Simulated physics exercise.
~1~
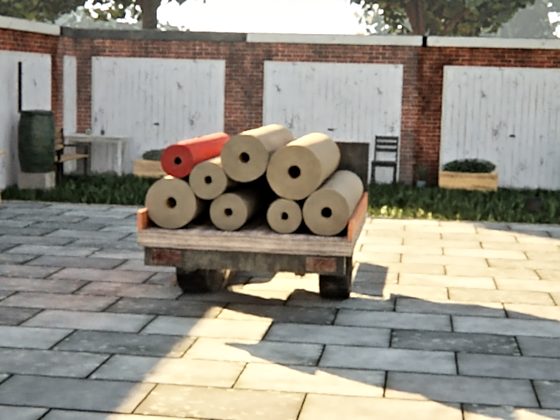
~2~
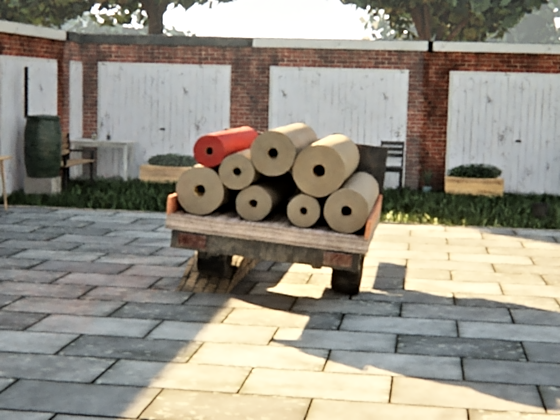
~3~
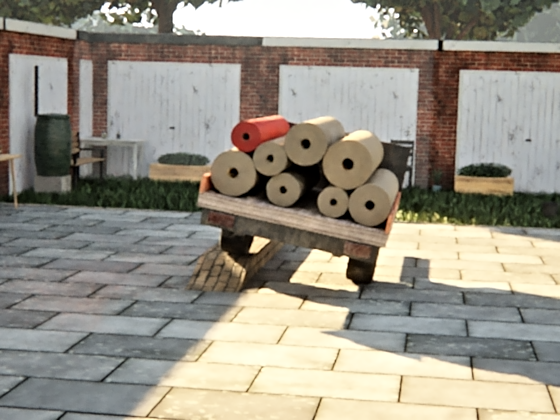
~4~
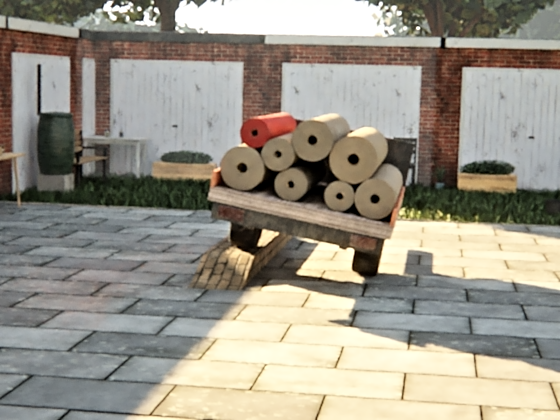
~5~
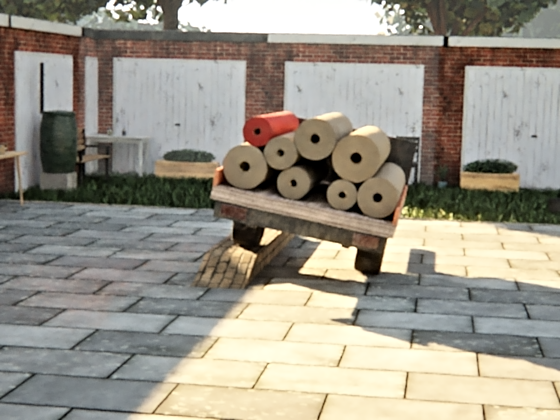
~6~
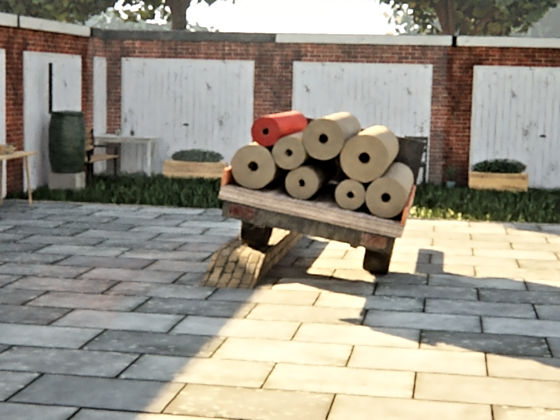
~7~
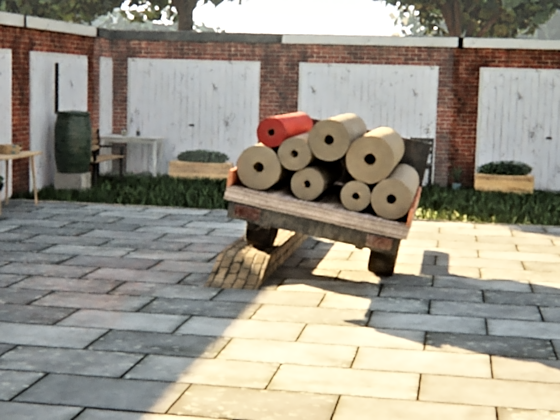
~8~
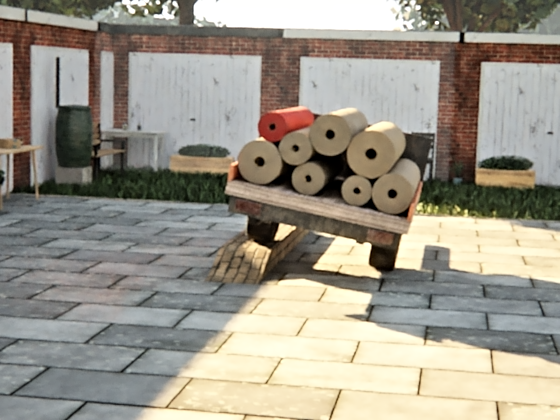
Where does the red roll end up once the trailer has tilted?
The red roll stays on the trailer's deck, resting up on other rolls toward the left side of the stack.
